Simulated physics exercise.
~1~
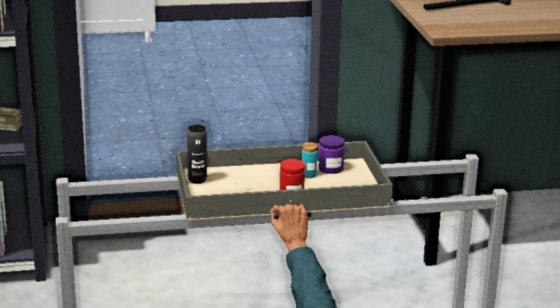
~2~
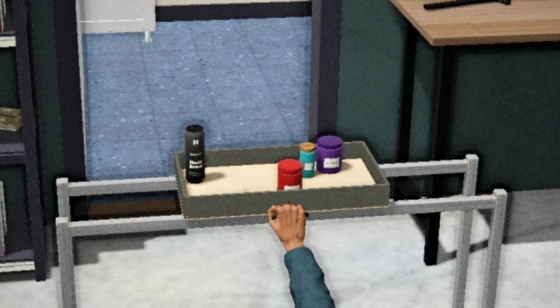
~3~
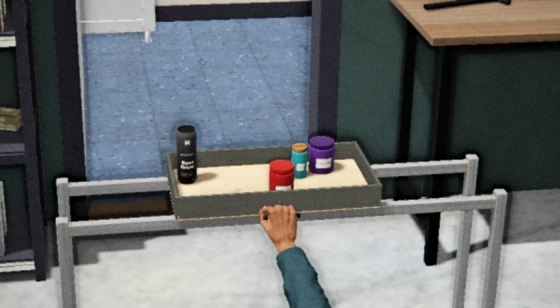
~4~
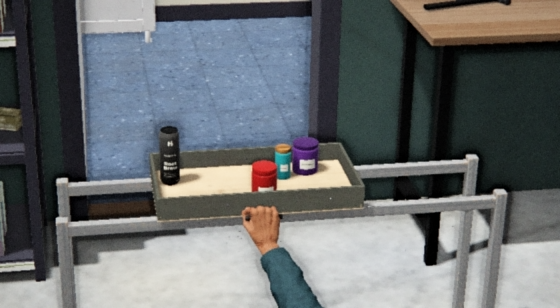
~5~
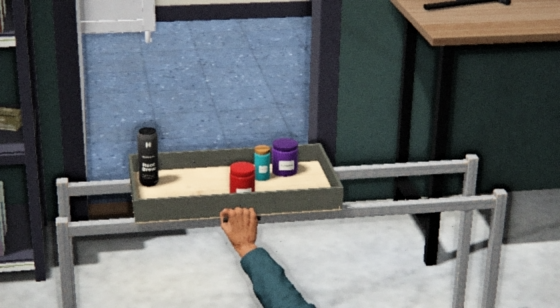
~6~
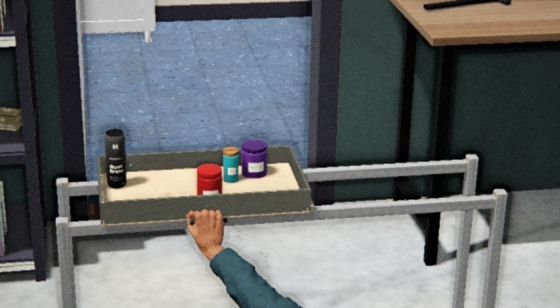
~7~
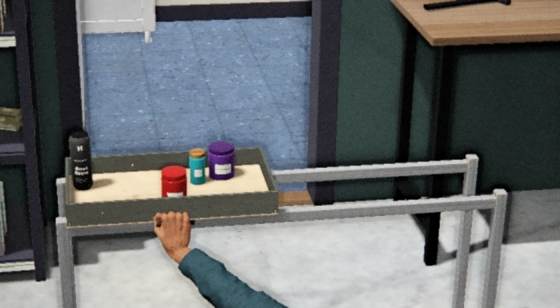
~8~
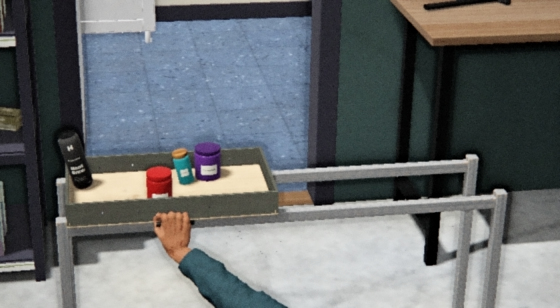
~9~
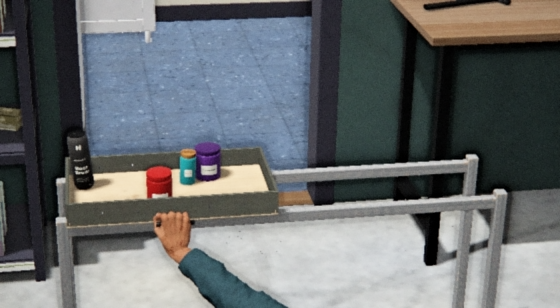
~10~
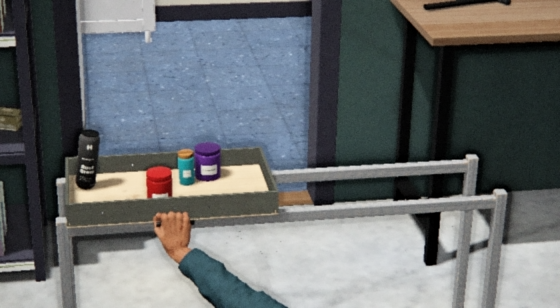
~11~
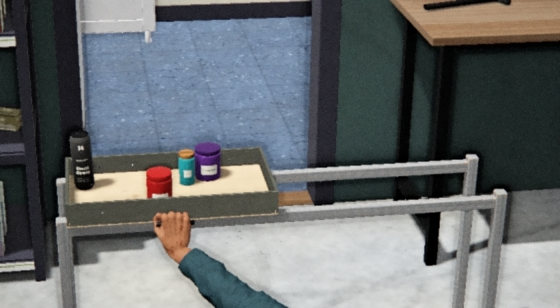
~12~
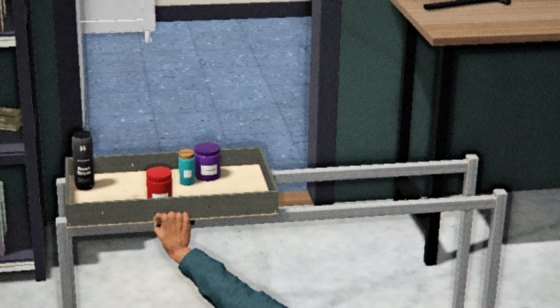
Hand sliding a tray of four containers left along rails until it stops abruptly, the black can rocking but staying upright.
